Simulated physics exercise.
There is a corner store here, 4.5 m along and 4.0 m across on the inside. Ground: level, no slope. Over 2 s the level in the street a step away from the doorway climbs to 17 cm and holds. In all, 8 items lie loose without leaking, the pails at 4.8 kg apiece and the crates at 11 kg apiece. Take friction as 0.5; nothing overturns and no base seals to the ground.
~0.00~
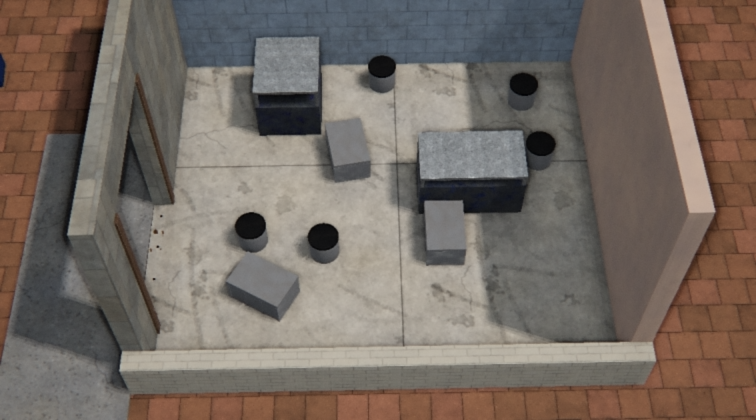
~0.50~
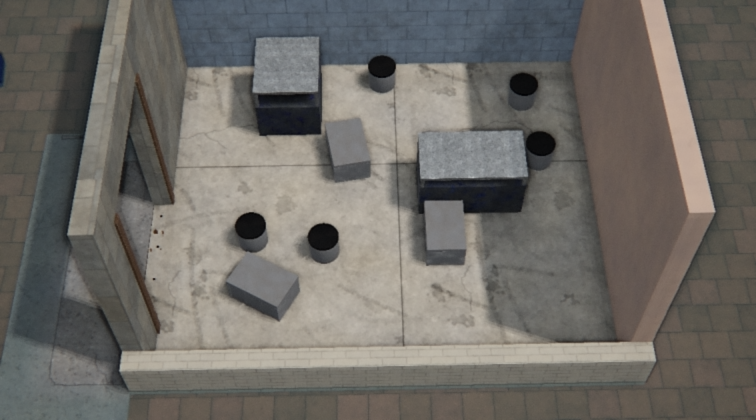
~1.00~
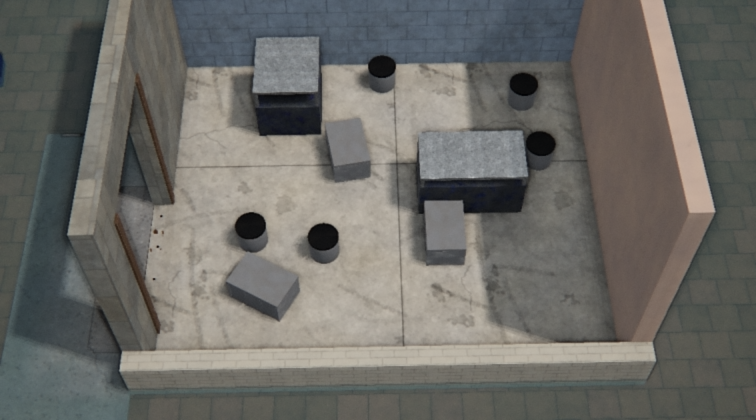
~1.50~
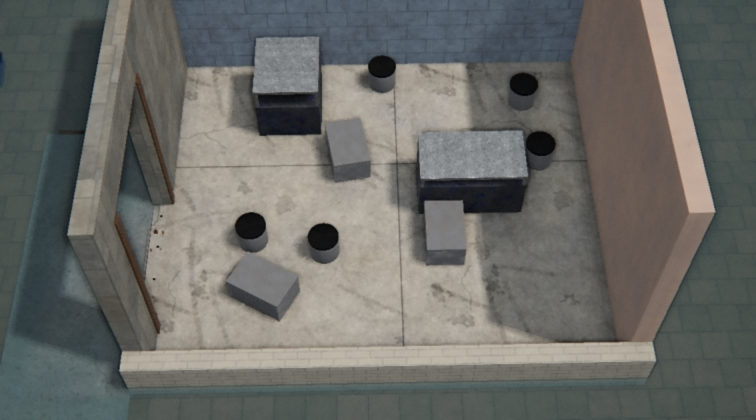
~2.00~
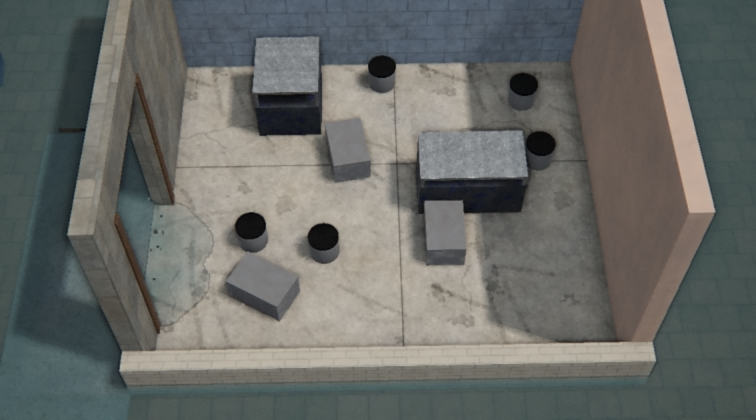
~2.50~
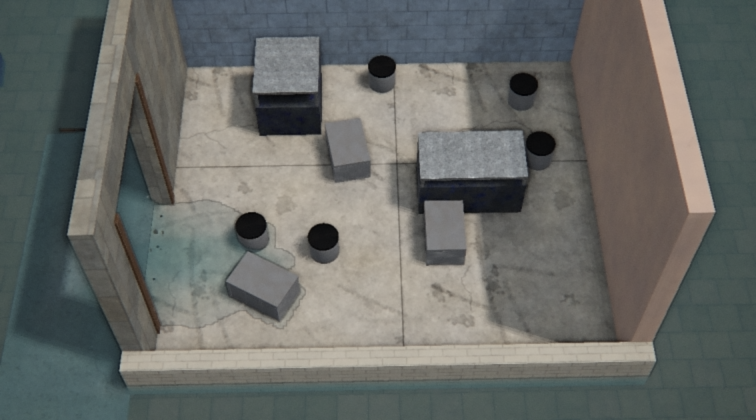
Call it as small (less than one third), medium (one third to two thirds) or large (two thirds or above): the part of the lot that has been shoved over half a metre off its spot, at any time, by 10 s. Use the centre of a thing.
Large.
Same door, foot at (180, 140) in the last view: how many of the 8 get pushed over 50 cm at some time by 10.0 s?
The answer then is 4.
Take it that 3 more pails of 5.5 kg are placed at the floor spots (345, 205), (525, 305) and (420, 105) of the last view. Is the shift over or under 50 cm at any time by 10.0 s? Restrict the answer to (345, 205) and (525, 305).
First one exceeds it, second one exceeds it.
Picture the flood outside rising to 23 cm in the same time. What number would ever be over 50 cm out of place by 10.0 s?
Under that setup the answer is 8.
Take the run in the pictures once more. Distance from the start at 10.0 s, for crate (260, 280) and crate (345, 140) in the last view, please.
350 cm and 200 cm respectively.
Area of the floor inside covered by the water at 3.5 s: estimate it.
5.0 m2.
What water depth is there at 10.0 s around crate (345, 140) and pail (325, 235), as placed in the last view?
Roughly 10 and 8 cm.
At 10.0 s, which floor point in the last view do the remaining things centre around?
Near (494, 113).
After 3.5 s 2 of 8 are over 50 cm from their spots; 0 afloat.
After 4.5 s 4 of 8 are over 50 cm from their spots; 2 afloat.
After 7.0 s 5 of 8 are over 50 cm from their spots; 4 afloat.
After 10.0 s 6 of 8 are over 50 cm from their spots, and 6 have been at some point; 7 afloat.
